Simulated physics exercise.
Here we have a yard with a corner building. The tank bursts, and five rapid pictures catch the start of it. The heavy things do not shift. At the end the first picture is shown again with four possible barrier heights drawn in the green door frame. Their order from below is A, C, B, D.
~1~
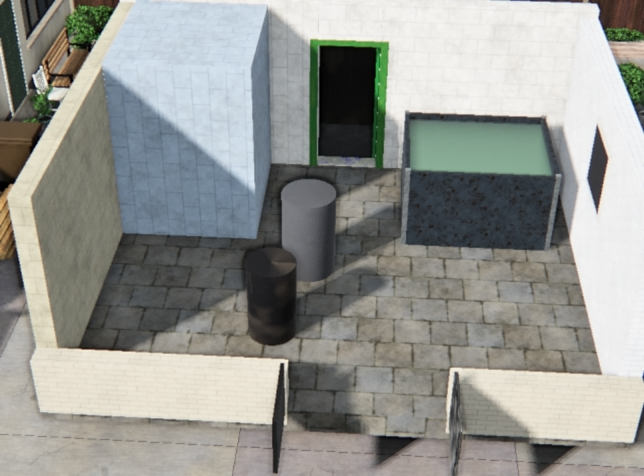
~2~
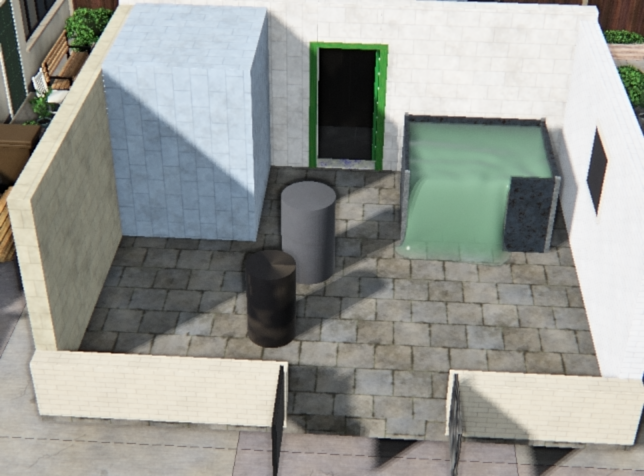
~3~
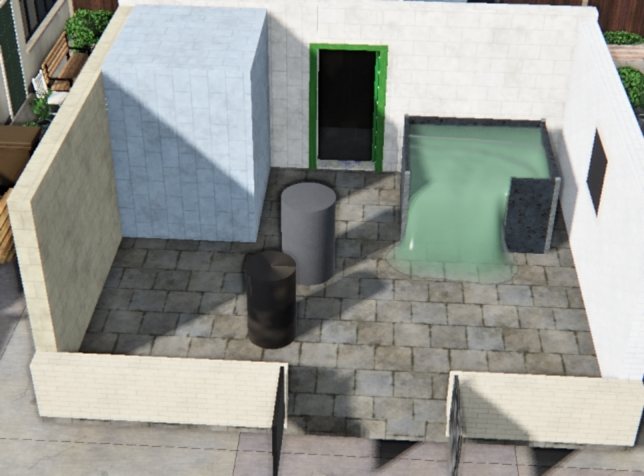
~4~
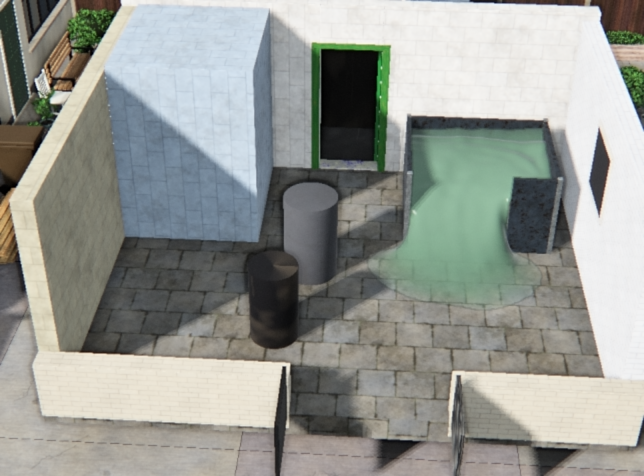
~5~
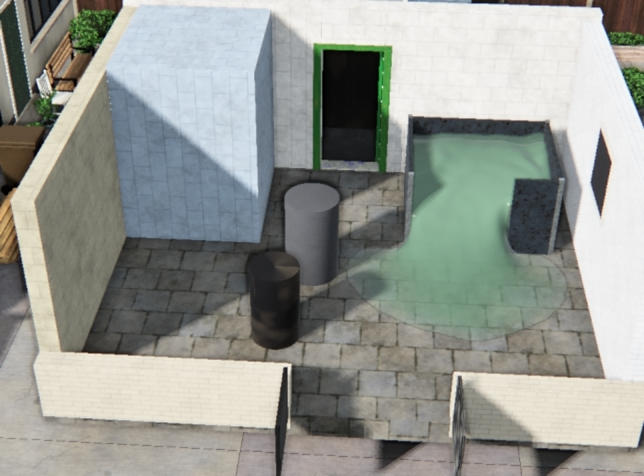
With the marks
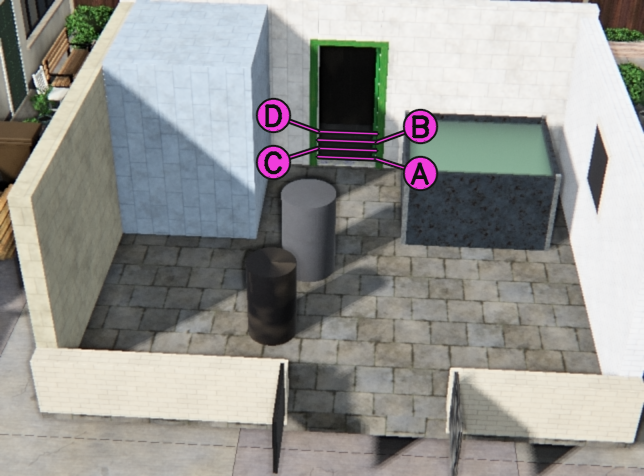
In a walled, paved yard with a pale blue corner building, a green-framed doorway and two upright cylinders, greenish water sits still in a dark tank at the right. Part of the tank's front opens and water pours through onto the paving, then fans out across the stones towards the cylinders and front wall.
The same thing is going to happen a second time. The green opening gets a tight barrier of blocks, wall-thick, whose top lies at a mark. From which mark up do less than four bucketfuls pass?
I would pick height A.
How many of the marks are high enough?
All of the four.
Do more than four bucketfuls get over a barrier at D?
No, not at all.
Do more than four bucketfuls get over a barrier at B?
No, that is safe.
On the marked copy, A at (346, 157); B at (347, 141); C at (347, 149); D at (347, 132); from the bottom up A, C, B, D.
For height A, nothing gets over.
For height B, nothing gets over.
For height C, nothing gets over.
For height D, nothing gets over.
